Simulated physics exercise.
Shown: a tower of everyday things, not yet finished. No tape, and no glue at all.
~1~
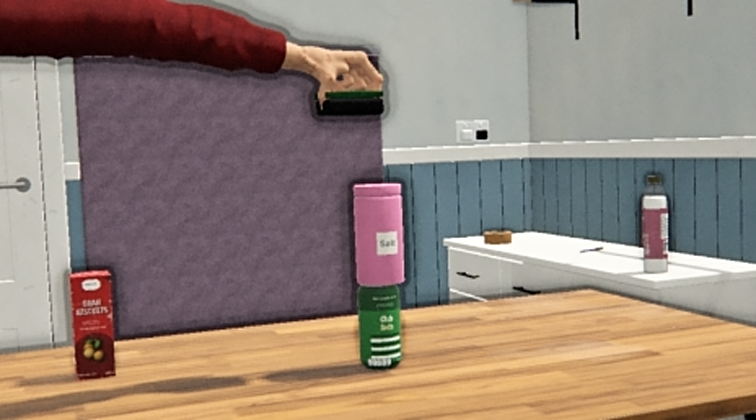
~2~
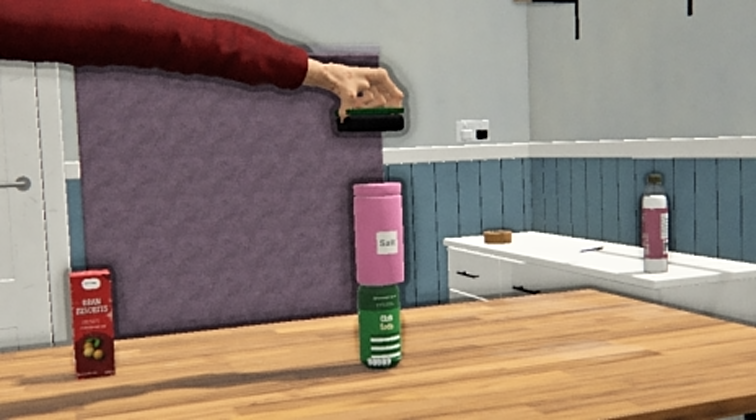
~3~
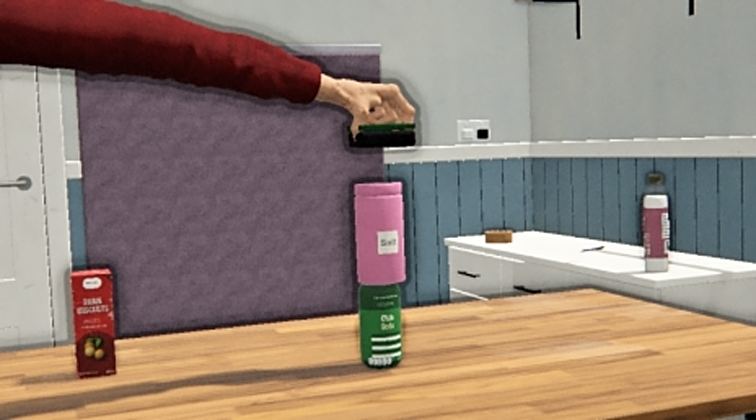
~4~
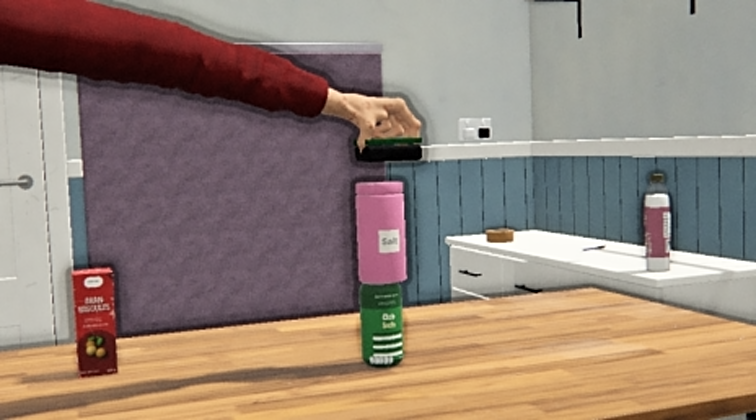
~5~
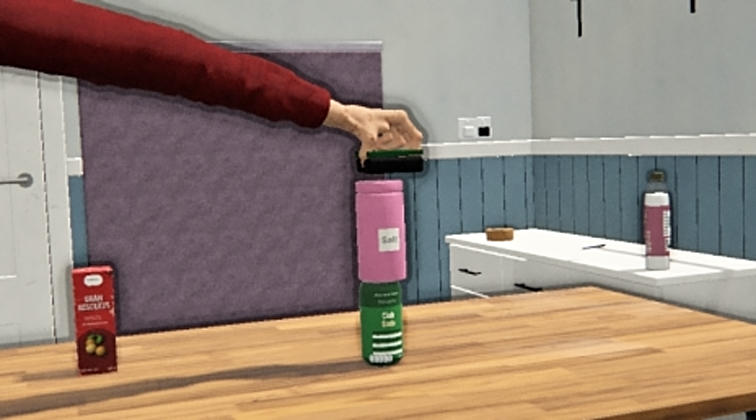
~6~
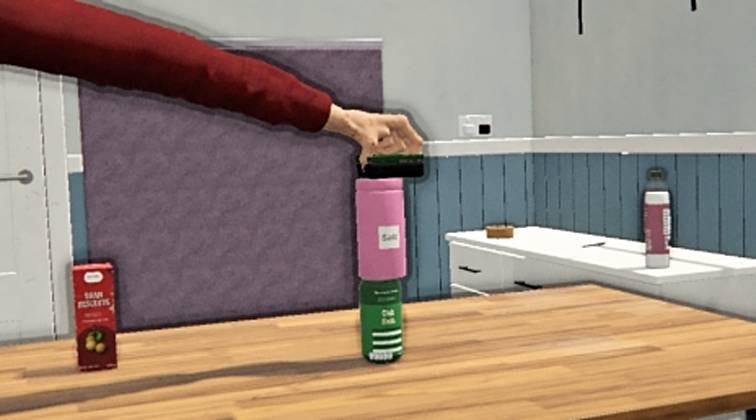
In the video, a red-sleeved arm reaches in from the left holding a black and green sponge, moves it right and then lowers it onto a pink jar stacked on a green can, beside a red carton.
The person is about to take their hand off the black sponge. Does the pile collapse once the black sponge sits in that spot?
No - basically the pile is secure.
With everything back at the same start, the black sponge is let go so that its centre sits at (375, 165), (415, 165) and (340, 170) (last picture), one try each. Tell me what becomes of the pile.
First try: It stays up; second try: It loses its balance; third try: It loses its balance.
Then, 0.50 s after the last picture, nothing has stirred.
Then, 1.30 s after the last picture, black sponge resting near (390, 167).
Then, 2.00 s after the last picture, things are still on the move.
Then, 2.70 s after the last picture, nothing has stirred.
At rest, all 4 in place. Seen from the same camera at the end, black sponge near (390, 167). The pile stays up.
